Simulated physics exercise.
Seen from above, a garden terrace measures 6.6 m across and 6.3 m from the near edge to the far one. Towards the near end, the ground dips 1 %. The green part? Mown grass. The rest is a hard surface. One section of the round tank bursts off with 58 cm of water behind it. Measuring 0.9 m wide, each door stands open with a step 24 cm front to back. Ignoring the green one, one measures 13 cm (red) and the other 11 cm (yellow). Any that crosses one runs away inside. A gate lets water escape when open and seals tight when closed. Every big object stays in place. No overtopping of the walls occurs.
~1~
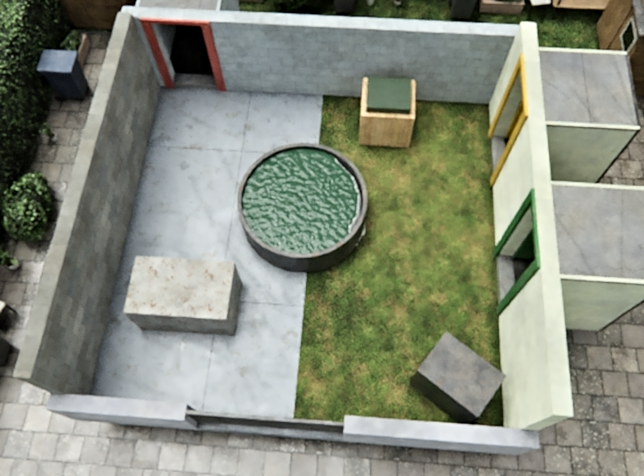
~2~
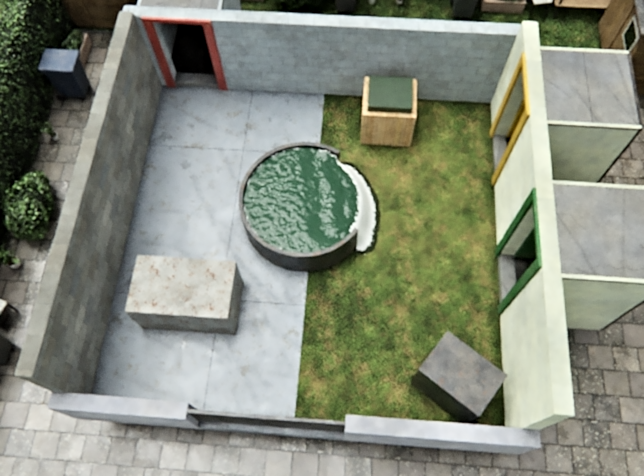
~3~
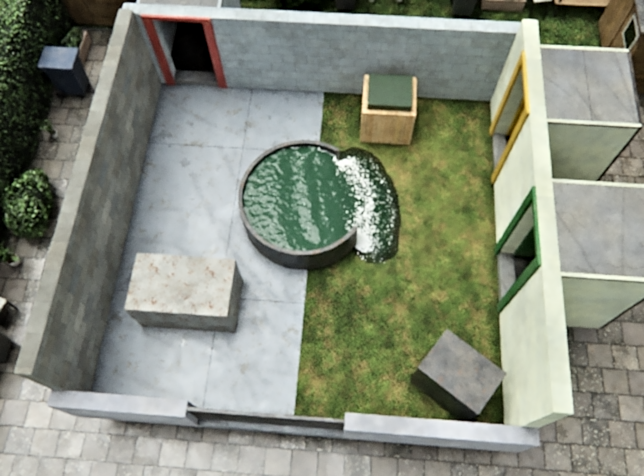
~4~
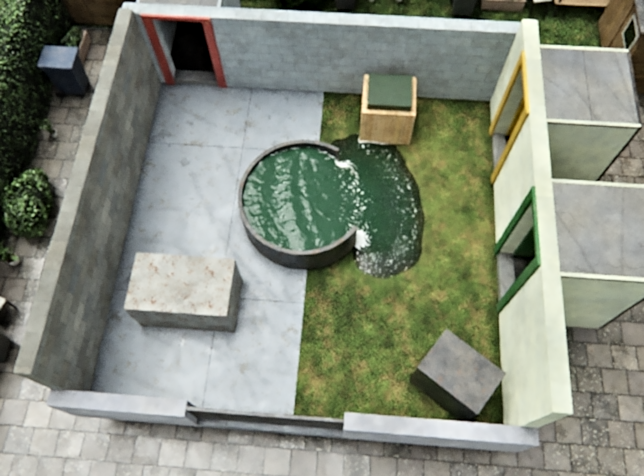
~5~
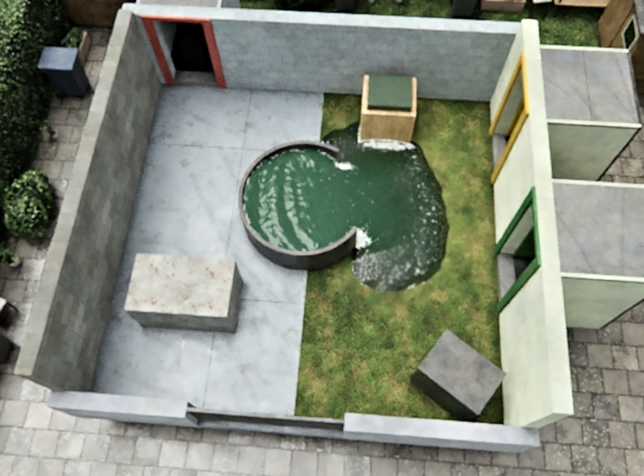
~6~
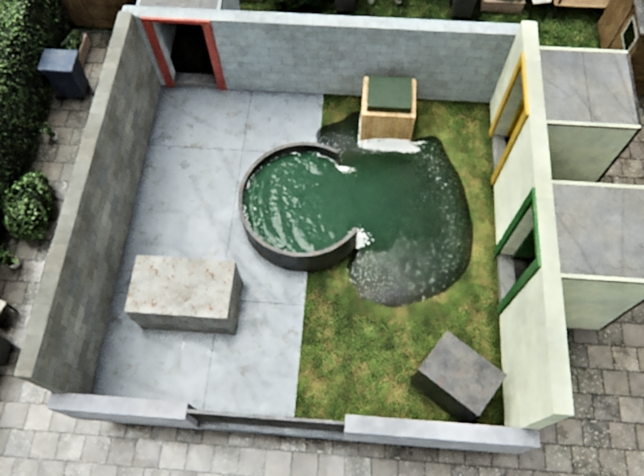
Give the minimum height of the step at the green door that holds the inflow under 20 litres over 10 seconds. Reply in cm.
11.5 cm.
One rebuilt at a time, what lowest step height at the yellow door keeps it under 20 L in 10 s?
The yellow door needs around 19 cm.
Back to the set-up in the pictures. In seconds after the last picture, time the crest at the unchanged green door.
At roughly 1.6 s.
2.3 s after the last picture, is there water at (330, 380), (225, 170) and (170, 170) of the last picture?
Untouched; untouched; untouched.
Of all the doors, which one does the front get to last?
Last door: Red.
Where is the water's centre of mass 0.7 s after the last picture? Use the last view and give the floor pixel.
Centre of mass: About (356, 208) px.
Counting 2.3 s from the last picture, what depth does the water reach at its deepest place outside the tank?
24 cm.
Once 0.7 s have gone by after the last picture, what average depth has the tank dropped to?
Roughly 33 cm on average.
Then, 0.7 s after the last picture water covers 25 % of the floor, deepest (24 cm) near (490, 216); 9 cm at the green door, 0 litres in over its 17 cm step.
Then, 2.3 s after the last picture water covers 40 % of the floor, deepest (24 cm) near (485, 109); 15 cm at the green door, 1 litre in over its 17 cm step.
Then, 9.3 s after the last picture water covers 90 % of the floor, deepest (12 cm) near (90, 402); 8 cm at the green door, 2 litres in over its 17 cm step.
At the green door as built, the water peaked near 18 cm, 1.5 s after the last picture.
With a step of 9.5 cm, 39 litres would have come in within the 10 s; with 12.5 cm, 14 litres. So under 20 litres takes about 11.5 cm.
